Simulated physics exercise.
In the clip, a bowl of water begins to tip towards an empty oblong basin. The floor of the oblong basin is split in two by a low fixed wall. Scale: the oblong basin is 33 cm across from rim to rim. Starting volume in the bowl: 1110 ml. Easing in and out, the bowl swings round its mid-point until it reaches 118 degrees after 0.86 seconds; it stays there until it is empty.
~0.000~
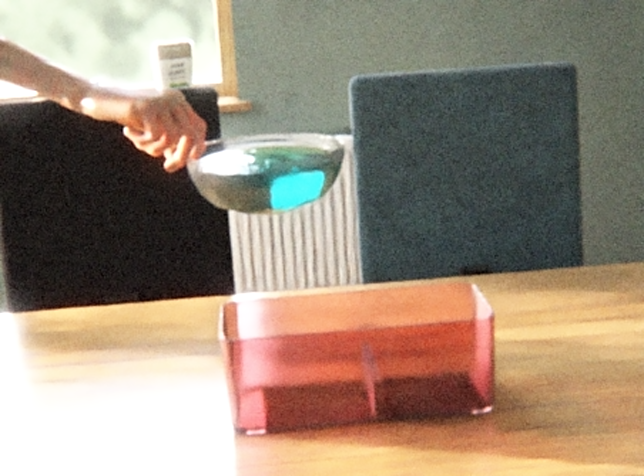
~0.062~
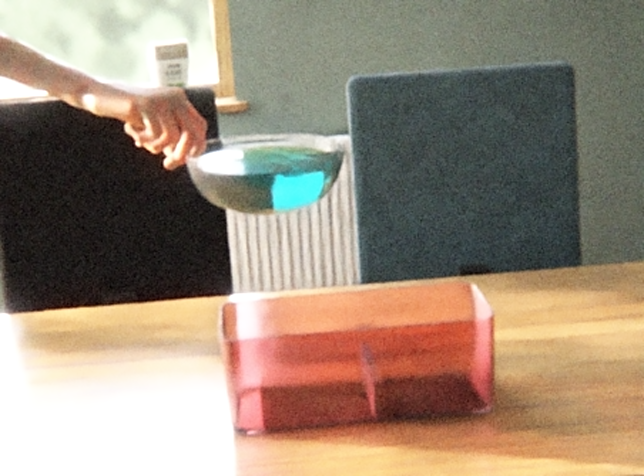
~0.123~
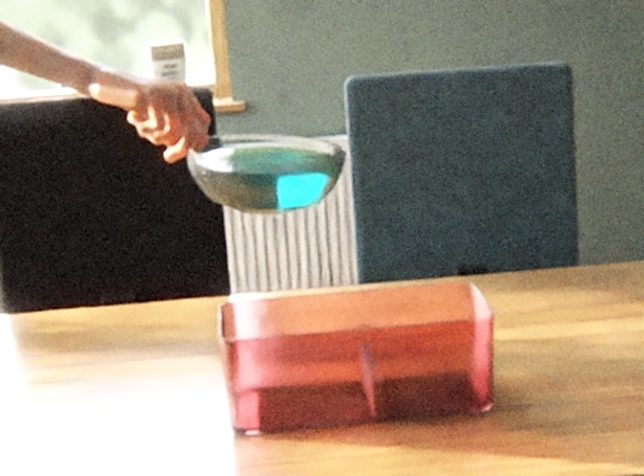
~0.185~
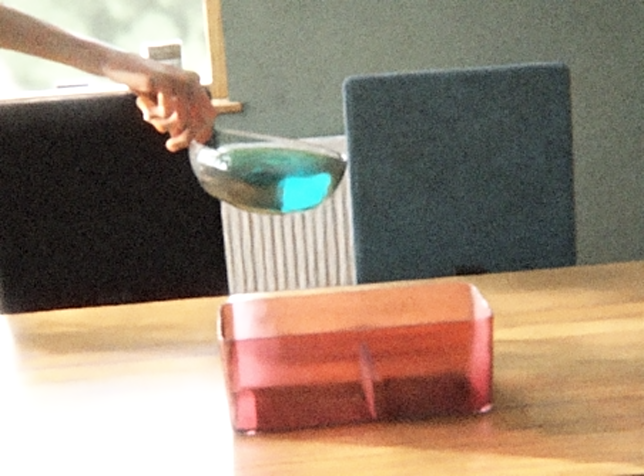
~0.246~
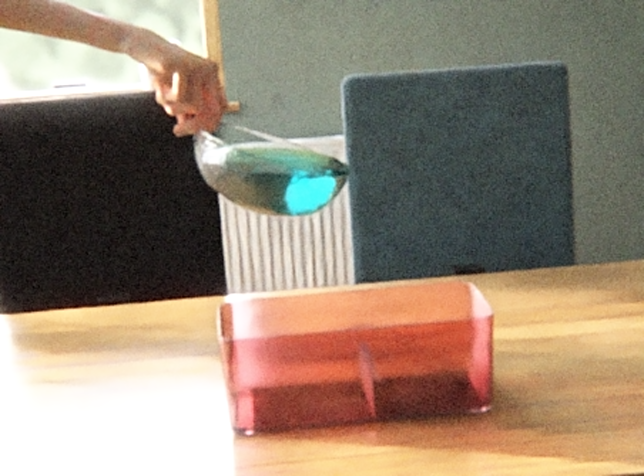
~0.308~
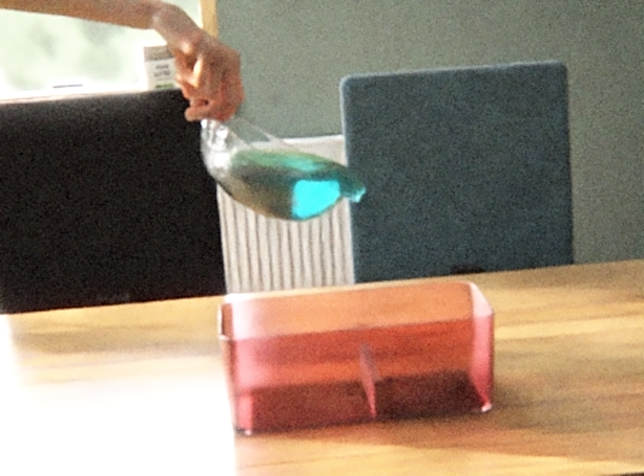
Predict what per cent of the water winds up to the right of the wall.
Roughly 58 per cent is past the wall.
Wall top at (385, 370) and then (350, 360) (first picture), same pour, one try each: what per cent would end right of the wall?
Around 40 and 70 percent, in that order.
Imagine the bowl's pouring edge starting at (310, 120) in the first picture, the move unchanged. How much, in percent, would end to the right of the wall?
In that case roughly 50 per cent.
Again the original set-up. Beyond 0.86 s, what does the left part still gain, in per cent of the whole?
9 %.
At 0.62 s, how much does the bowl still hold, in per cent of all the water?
5 %.
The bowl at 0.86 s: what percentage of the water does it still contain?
I'd say some 0 per cent remains.
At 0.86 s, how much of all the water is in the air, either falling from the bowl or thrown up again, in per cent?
Around 20 per cent of the liquid is in flight.
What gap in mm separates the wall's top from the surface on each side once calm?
For the left, around 36 mm; for the right, around 18 mm.
By 0.62 s the tilt is 97° and 5 per cent is still to pour, 1 is left of the wall and 58 right of it.
By 0.86 s the tilt is 118° and 0 per cent is still to pour, 22 is left of the wall and 51 right of it.
By 1.10 s the tilt is 118° and 0 per cent is still to pour, 26 is left of the wall and 63 right of it.
By 1.36 s the tilt is 118° and 0 per cent is still to pour, 29 is left of the wall and 60 right of it.
At rest 31 per cent lies left of the wall, 58 right of it and 11 outside.
